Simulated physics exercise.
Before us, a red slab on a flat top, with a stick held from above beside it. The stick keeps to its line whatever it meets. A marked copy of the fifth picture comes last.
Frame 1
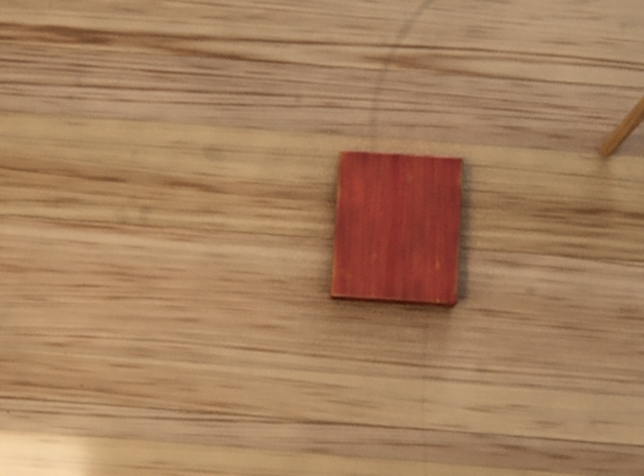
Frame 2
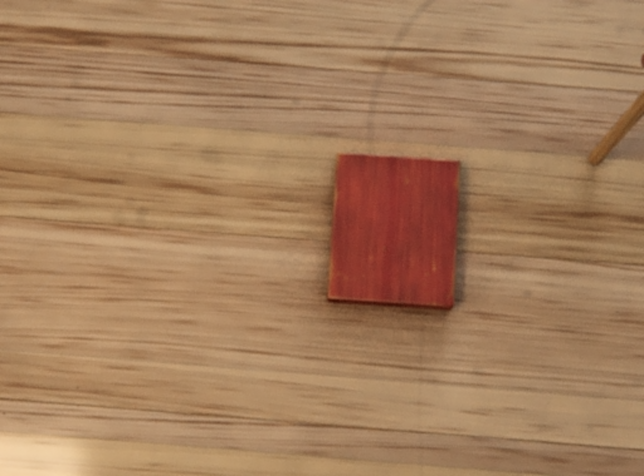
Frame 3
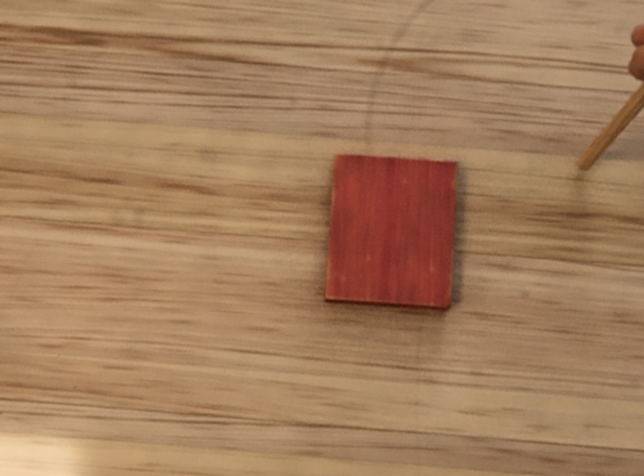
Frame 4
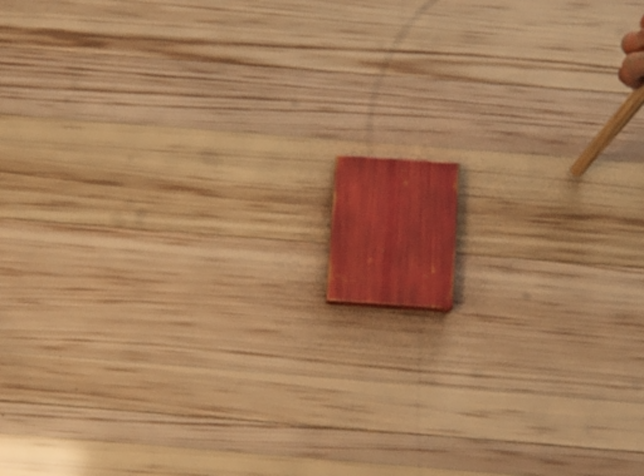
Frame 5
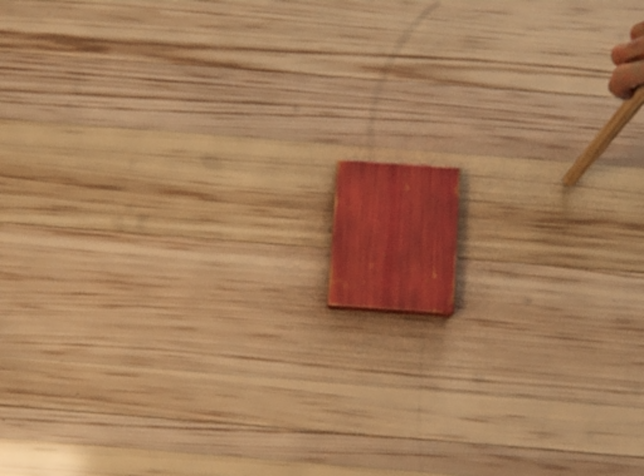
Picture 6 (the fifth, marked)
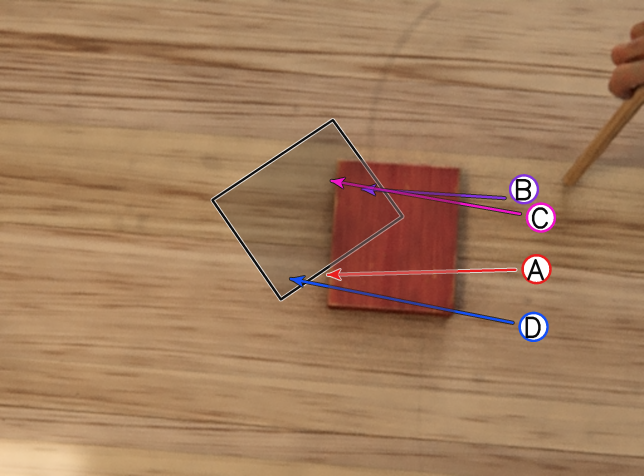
On a wooden surface, a hand moves a stick down and left toward a still red slab.
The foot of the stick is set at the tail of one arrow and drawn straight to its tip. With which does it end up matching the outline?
Arrow A does it.
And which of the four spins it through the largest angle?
D.
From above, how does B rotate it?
It turns anticlockwise.
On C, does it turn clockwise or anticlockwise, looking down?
On that stroke, anticlockwise.
On the marked copy, A from (516, 270) to (328, 275); B from (505, 198) to (363, 189); C from (520, 214) to (331, 181); D from (513, 323) to (291, 279).
Following A. Soon after the start, foot of the stick (447, 272), piece (384, 232).
Later, foot of the stick (380, 273), piece (334, 213).
In the end, foot of the stick (328, 275), piece (307, 202); it fills the outline.
As for the rest, B leaves the piece out of the outline, at (336, 258); C leaves the piece out of the outline, at (320, 253); D leaves the piece out of the outline, at (327, 191).
